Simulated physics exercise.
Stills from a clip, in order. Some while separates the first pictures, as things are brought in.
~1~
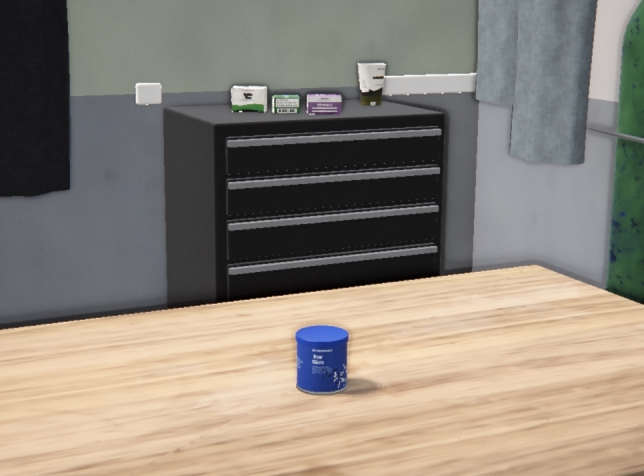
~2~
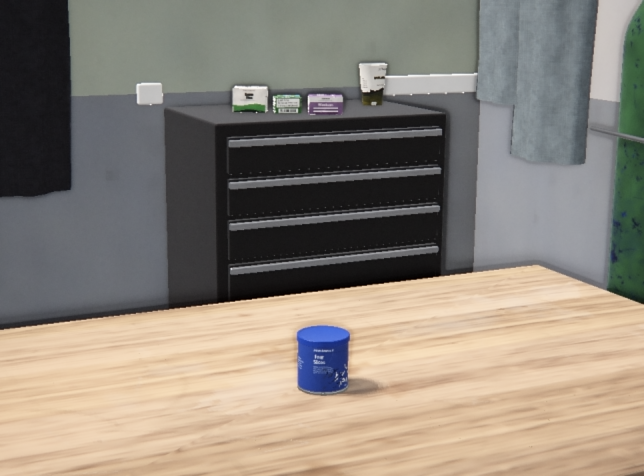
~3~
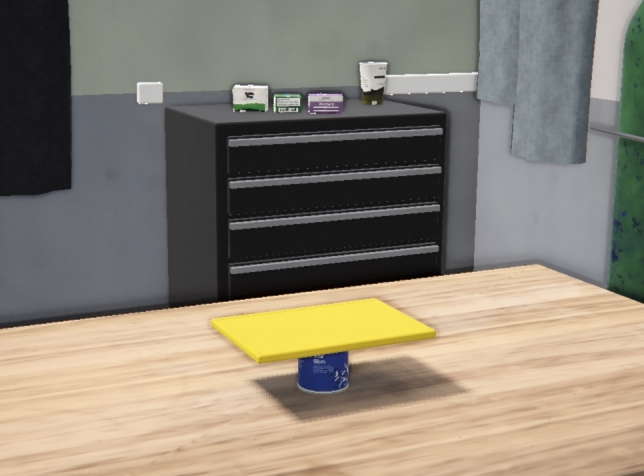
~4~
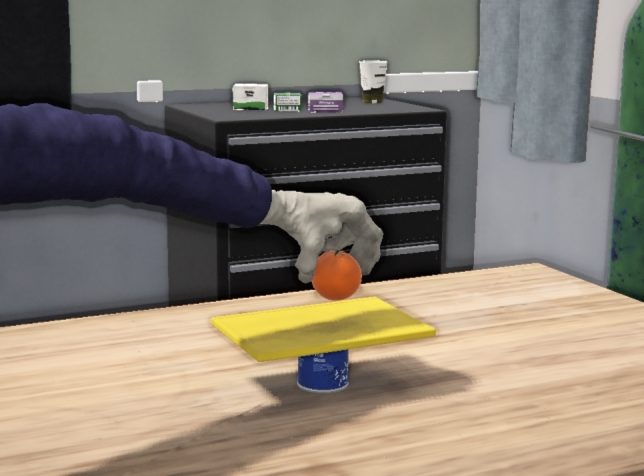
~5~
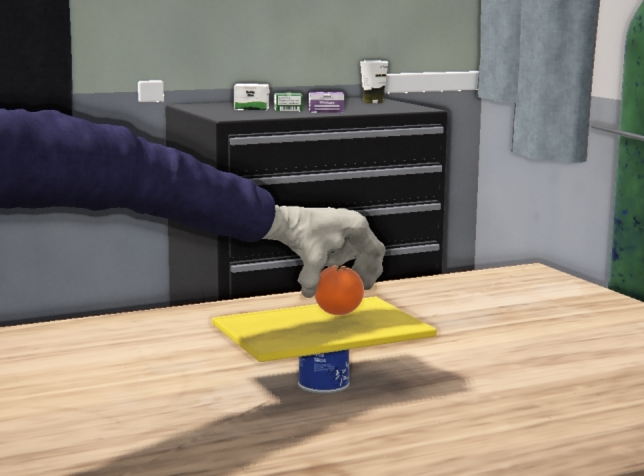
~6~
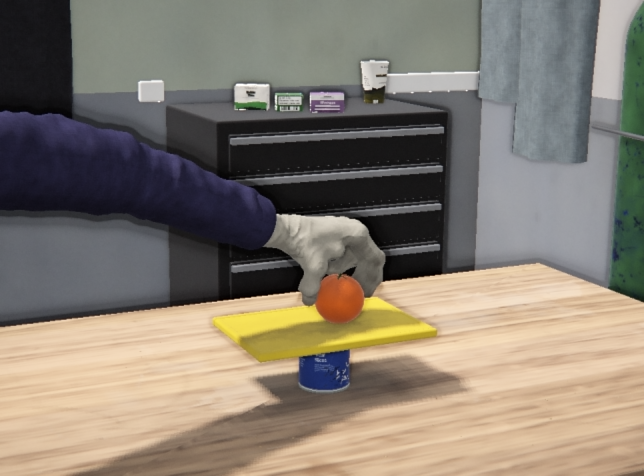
On a wooden tabletop, a yellow board appears atop a blue can, then a gloved hand lowers an orange ball onto it.
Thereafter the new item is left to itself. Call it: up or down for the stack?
Up - it stays standing.
Then, 0.20 s past the last view, nothing moves.
Then, 0.40 s past the last view, orange tomato resting near (339, 299).
Finally, all 3 still in place. Final places as the last picture's camera would see them, orange tomato near (339, 299). The stack stays up.
